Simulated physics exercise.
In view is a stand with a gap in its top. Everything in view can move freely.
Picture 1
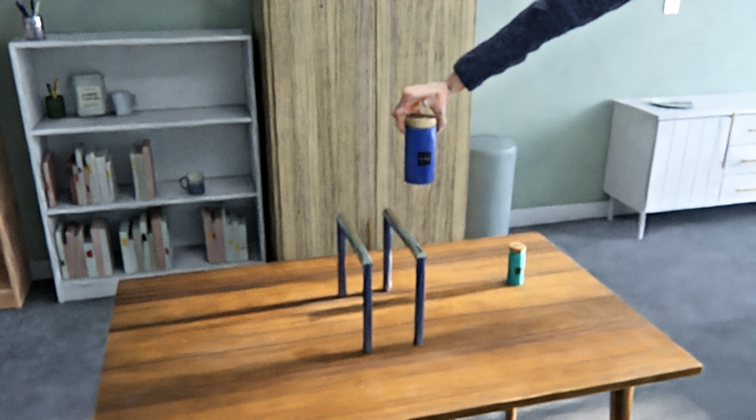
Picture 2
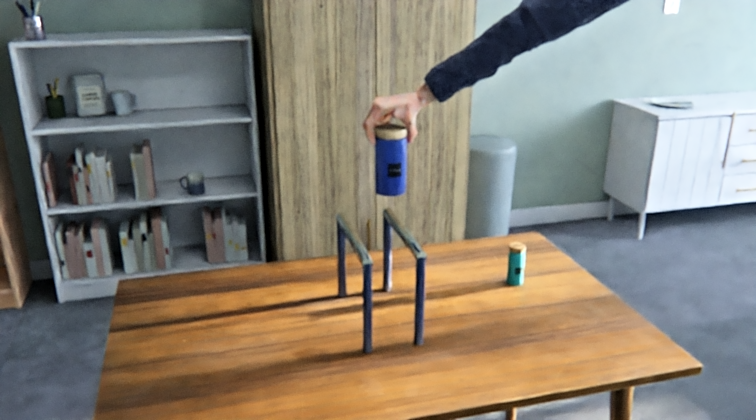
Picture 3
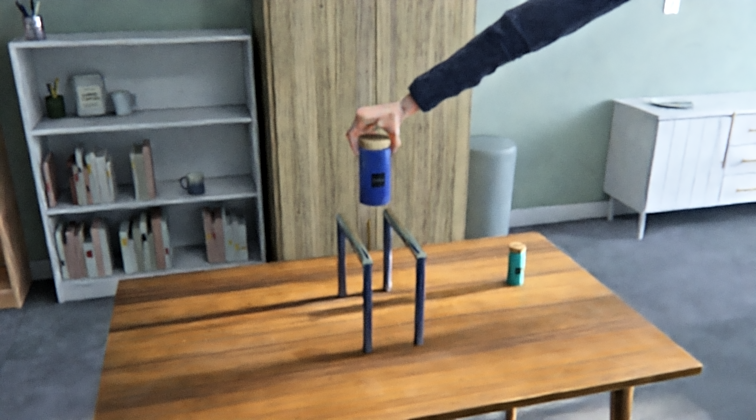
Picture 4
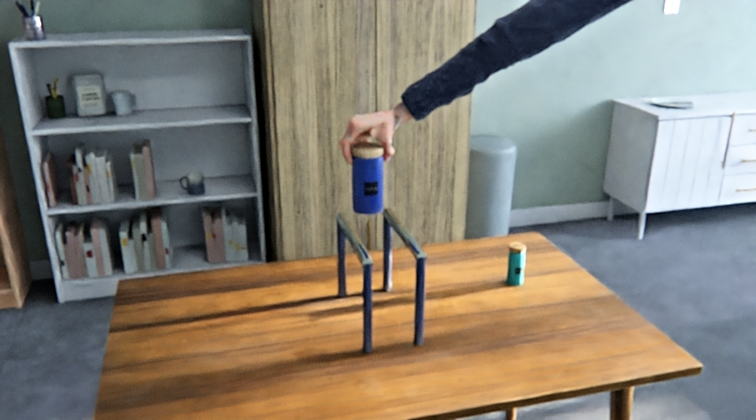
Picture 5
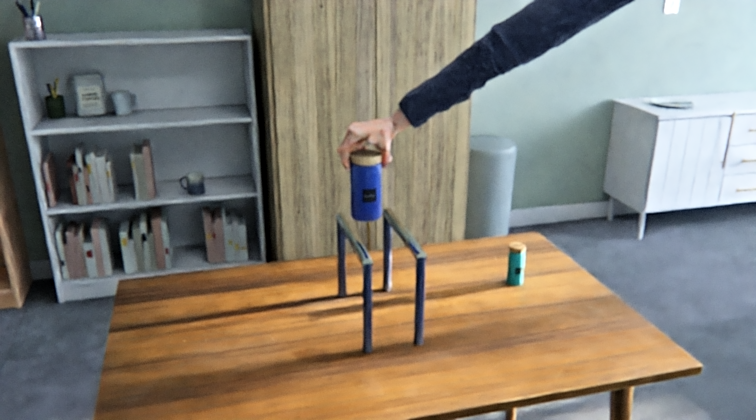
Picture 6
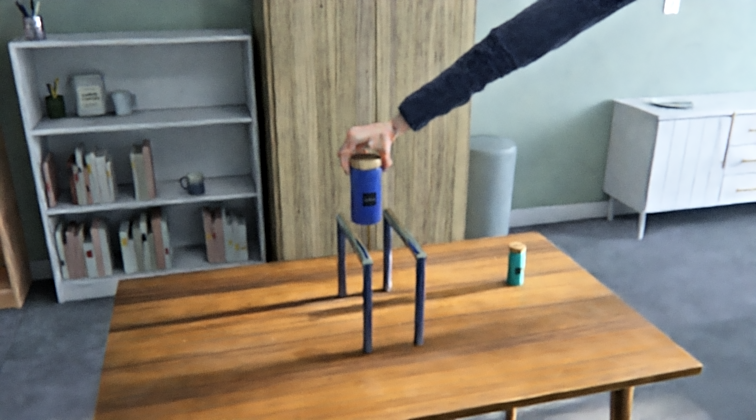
A blue jar with a wooden lid, gripped from above by a hand reaching in from the right, moves left and slightly downward over a wooden table. It slows above the gap in a stand, sinks a little more, and is held still there, while a small turquoise shaker stays put to the right.
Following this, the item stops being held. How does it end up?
I predict it will be held back.
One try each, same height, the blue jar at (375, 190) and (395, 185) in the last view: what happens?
Try 1: Falls through. Try 2: Stuck.
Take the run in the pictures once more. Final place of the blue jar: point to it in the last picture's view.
Looks like it settles somewhere around (388, 222).
Then, 0.20 s after the last picture, blue jar tipped 4° from how it was near (369, 202).
Then, 0.30 s after the last picture, blue jar tipped 39° from how it was near (385, 215).
At rest, tipped over on the stand or table, blue jar; turquoise shaker in place. Seen from the same camera at the end, blue jar near (388, 222). The jar lodges.
